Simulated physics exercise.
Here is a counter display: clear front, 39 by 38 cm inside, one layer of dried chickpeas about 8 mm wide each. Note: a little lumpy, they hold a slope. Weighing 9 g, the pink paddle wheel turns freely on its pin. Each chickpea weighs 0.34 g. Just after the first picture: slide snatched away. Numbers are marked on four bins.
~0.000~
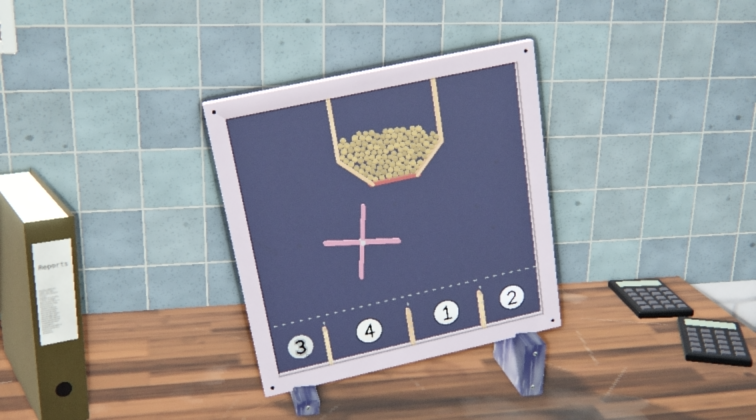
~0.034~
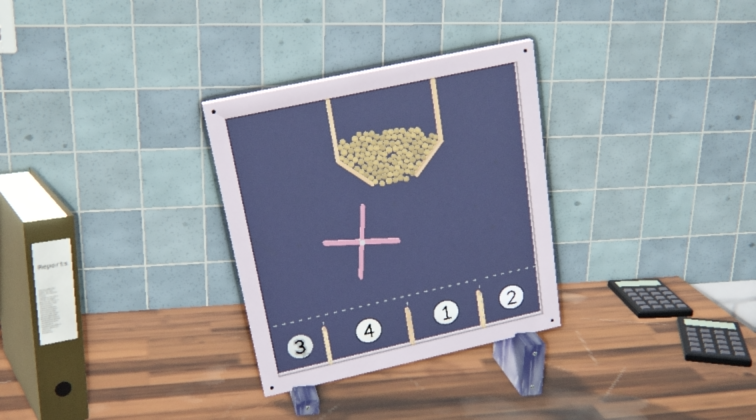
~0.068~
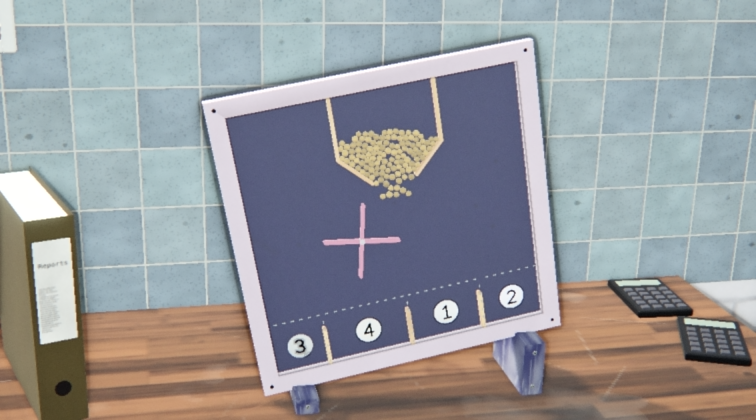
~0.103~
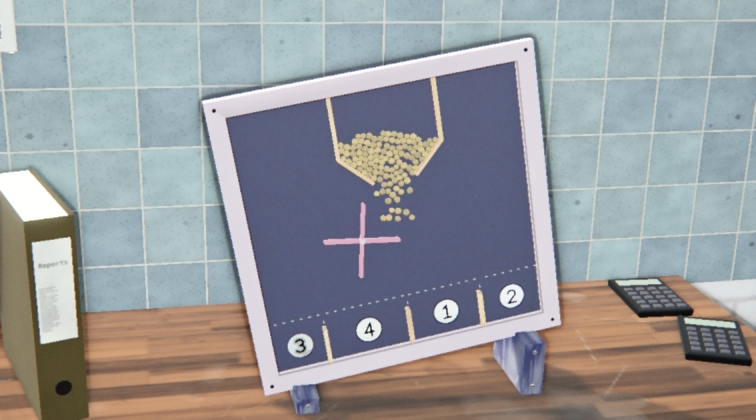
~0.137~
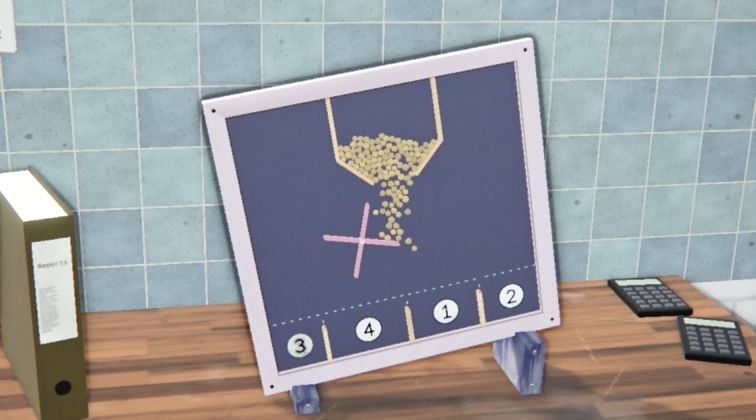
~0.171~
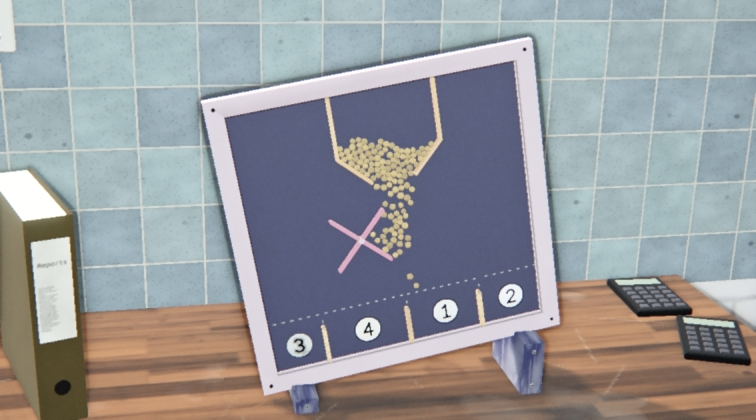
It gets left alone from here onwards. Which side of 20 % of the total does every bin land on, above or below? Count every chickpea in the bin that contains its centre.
Bin 1: Above, bin 2: Below, bin 3: Below, bin 4: Above.
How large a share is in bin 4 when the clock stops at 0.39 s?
It comes to close to 30 percent.
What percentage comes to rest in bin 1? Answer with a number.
It comes to around 50 per cent of the load.
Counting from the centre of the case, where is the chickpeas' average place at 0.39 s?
The middle sits around 2 cm right and 11 cm below.
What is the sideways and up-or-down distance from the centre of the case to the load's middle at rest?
It lies close to 2 centimetres right and 17 centimetres below.
After 0.27 s, the chickpeas' middle is in line with and 2 cm below the centre; no. 1, 10 %, no. 4, 15 %.
After 0.39 s, the chickpeas' middle is 2 cm right of and 11 cm below the centre; no. 1, 30 %, no. 4, 30 %.
After 0.62 s, the chickpeas' middle is 2 cm right of and 17 cm below the centre; no. 1, 50 %, no. 4, 50 %.
At rest by 3.0 s, no. 1, 50 %, no. 2, 0 %, no. 3, 0 %, no. 4, 50 %.
